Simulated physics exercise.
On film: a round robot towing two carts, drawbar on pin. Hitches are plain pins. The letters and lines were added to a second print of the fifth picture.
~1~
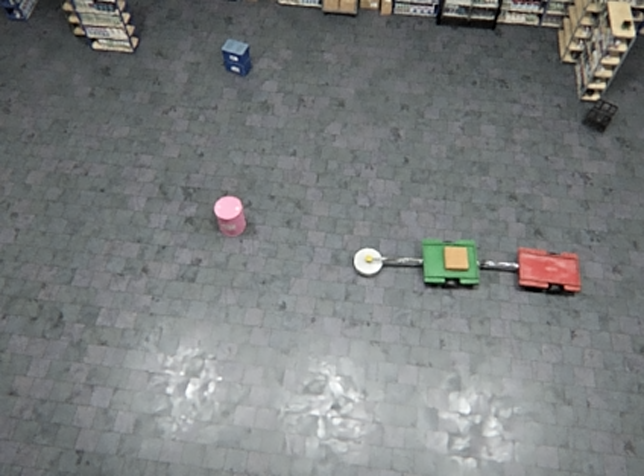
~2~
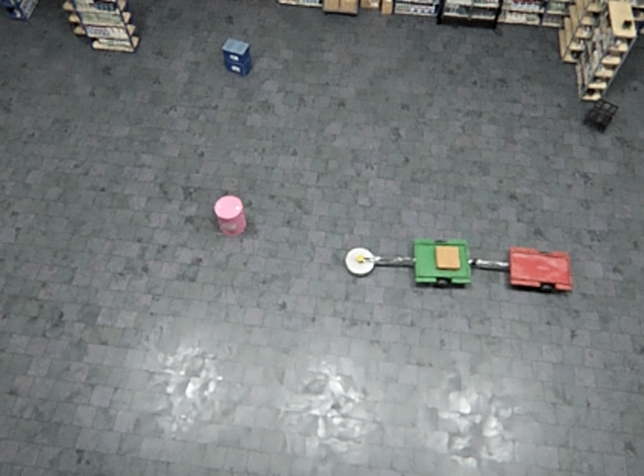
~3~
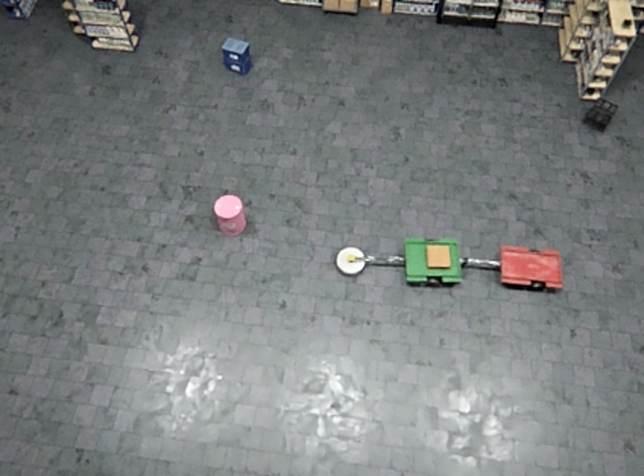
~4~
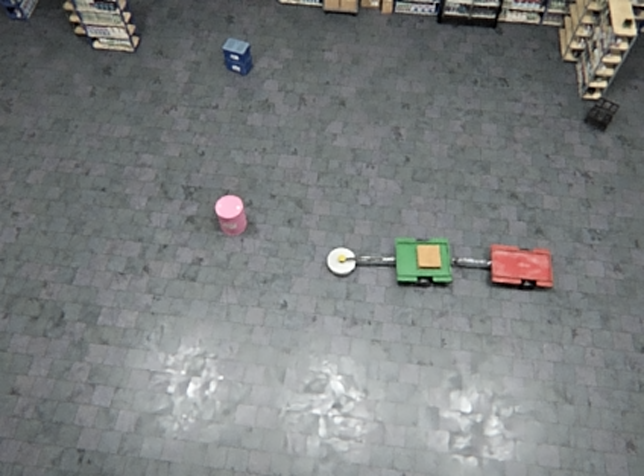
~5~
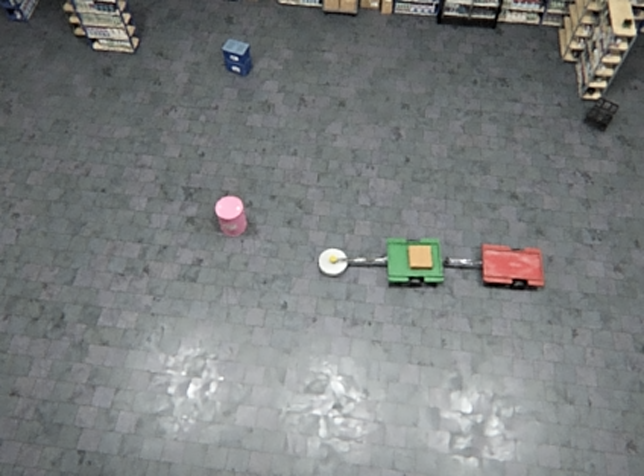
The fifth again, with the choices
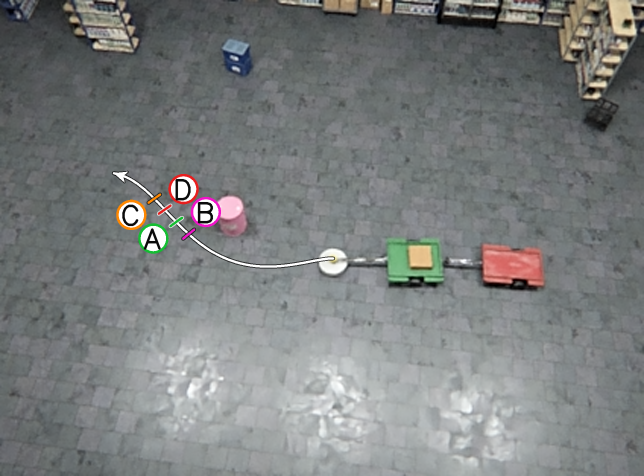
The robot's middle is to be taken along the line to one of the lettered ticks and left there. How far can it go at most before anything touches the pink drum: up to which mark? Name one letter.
Stop at B.
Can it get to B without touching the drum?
Yes.
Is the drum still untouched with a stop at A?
No.
On the copy, A at (176, 222); B at (189, 234); C at (154, 199); D at (165, 210); the route from (333, 258) via (201, 245) to (114, 173).
On B. First, robot (279, 270), last cart (457, 261).
Then, robot (226, 262), last cart (403, 262).
Finally, robot (190, 238), last cart (358, 263); nothing has been touched.
By contrast, A is too far, the drum has been hit; C is too far, the drum has been hit; D is too far, the drum has been hit.
